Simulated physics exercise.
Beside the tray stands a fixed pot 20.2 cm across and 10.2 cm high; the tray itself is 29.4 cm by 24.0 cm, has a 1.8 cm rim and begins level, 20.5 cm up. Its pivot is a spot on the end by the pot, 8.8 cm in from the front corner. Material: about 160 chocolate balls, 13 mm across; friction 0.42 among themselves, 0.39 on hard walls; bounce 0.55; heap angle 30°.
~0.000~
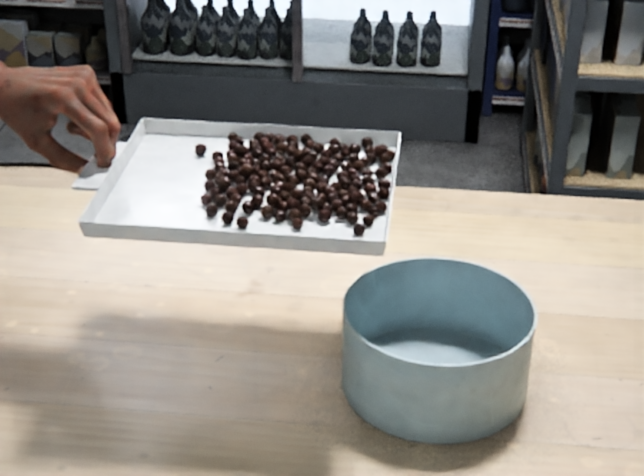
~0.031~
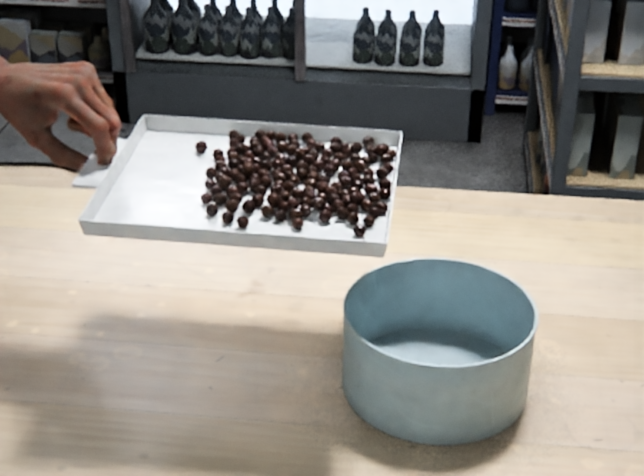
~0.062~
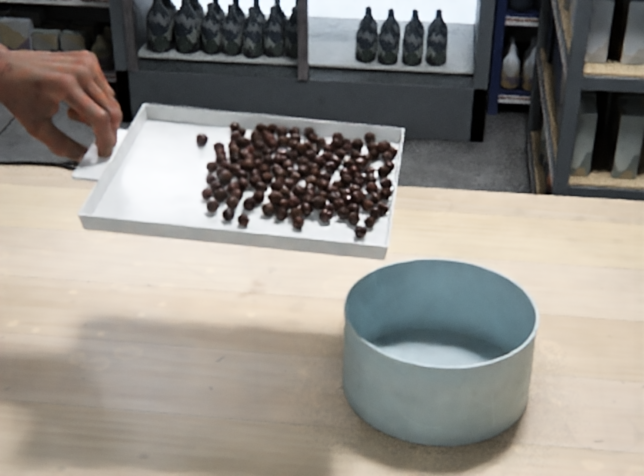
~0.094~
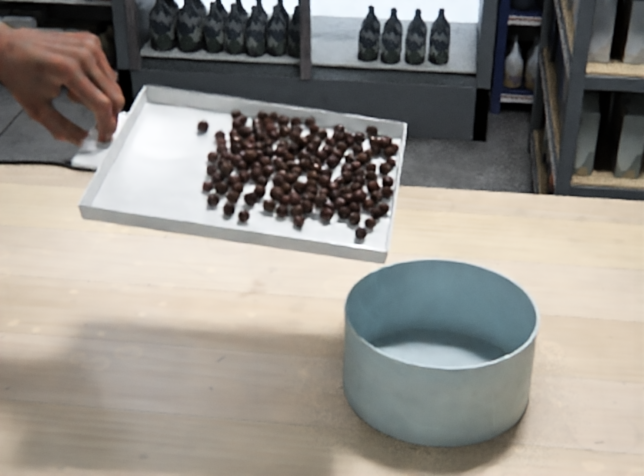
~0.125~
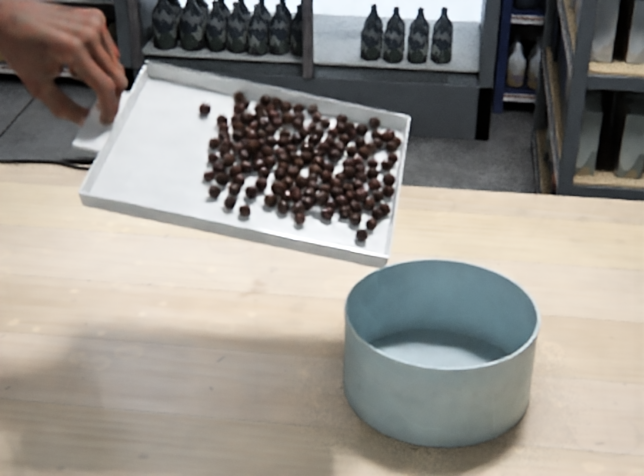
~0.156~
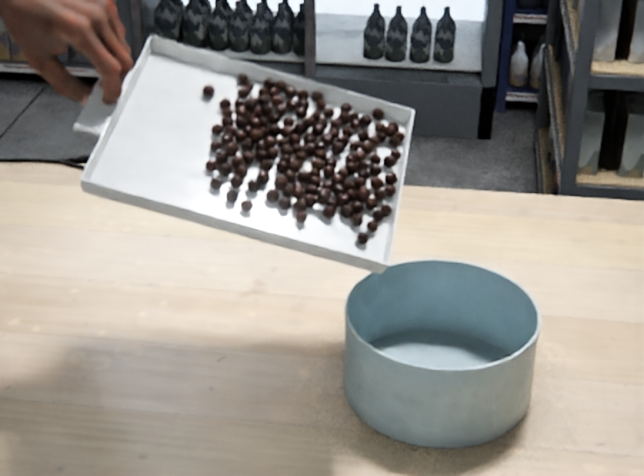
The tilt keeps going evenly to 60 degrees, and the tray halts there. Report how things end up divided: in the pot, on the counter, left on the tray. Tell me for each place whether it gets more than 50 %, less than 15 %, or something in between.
I expect pot: In between, counter: In between, left on the tray: In between.
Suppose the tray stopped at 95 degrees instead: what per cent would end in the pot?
It would be near 55 per cent.
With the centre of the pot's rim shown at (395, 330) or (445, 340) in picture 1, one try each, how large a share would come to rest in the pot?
Try one: ~ 55 %; try two: ~ 55 %.
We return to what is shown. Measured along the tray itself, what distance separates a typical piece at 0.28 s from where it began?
Displacement on the tray: About 1 cm.
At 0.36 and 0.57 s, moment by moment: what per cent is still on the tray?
Roughly 100 then 70.
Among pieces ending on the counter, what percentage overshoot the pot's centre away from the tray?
Some 50 per cent of the spill lies beyond the centre.
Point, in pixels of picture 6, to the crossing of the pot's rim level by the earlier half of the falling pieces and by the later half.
First half close to (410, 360), second half close to (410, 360).
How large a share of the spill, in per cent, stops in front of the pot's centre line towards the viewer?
Some 90 per cent.
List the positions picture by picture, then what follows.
Tray tilt 0 degrees, front corners at (82, 220) and (383, 239); middle of the pieces at (301, 176); pot at (439, 307), in the first picture.
Tray tilt 1 degrees, front corners at (83, 218) and (384, 241); middle of the pieces at (302, 175), in the second picture.
Tray tilt 3 degrees, front corners at (83, 213) and (385, 244), lowest corner right front; middle of the pieces at (303, 172), in the third picture.
Tray tilt 7 degrees, front corners at (83, 203) and (386, 248), lowest corner right front; middle of the pieces at (304, 166), in the fourth picture.
Tray tilt 13 degrees, front corners at (83, 191) and (386, 254), lowest corner right front; middle of the pieces at (306, 158), in the fifth picture.
Tray tilt 19 degrees, front corners at (85, 178) and (386, 261), lowest corner right front; middle of the pieces at (309, 150); pot at (442, 310). Its pace works out near 195 degrees a second, in the sixth picture.
After 0.28 s, tilt 43 degrees; the tray holds 100 %, the pot 0 %.
After 0.36 s, tilt 57 degrees; the tray holds 100 %, the pot 0 %.
Then, at 0.57 s, tilt 60 degrees; the tray holds 70 %, the pot 0 %.
In the end, at 1.9 s, pot 30 %, counter 30 %, tray 40 %.
